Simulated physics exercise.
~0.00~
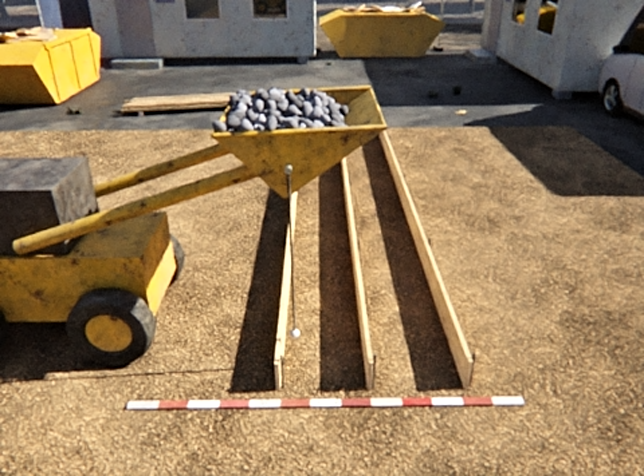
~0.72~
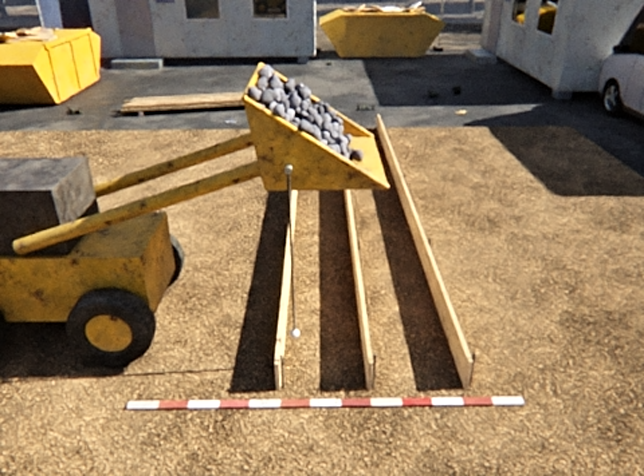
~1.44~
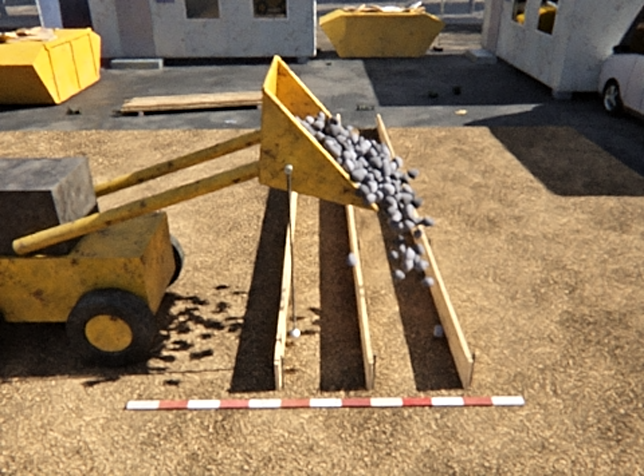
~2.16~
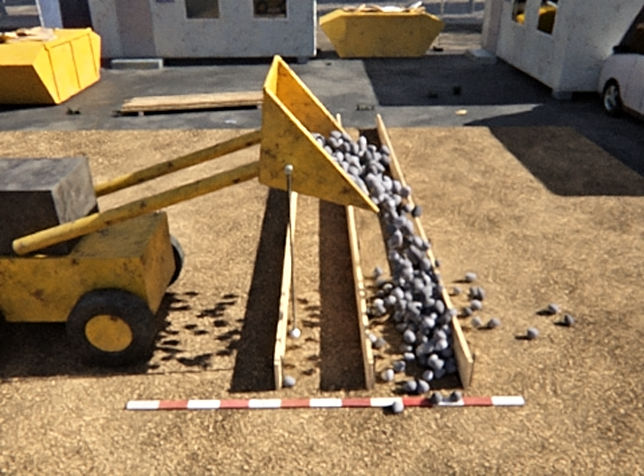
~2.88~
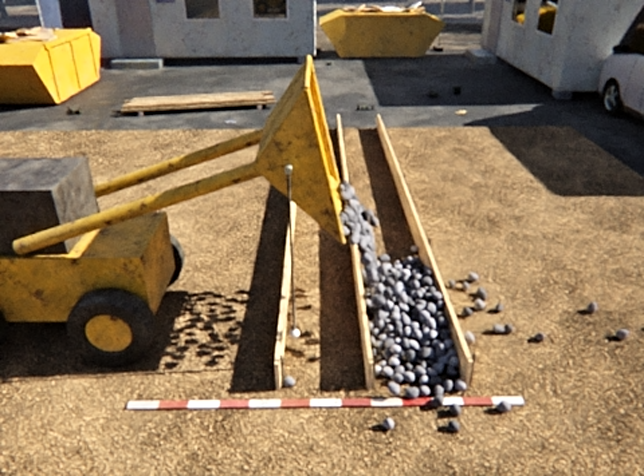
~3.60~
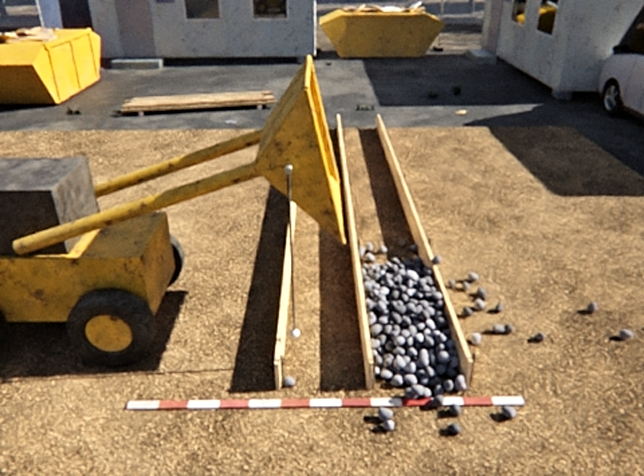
A yellow loader's raised bucket, heaped with grey stones, tipped steeply to the right and poured them between the middle and right-hand boards, where they slid toward the striped staff and settled in a pile, with a few scattered beyond the last board.
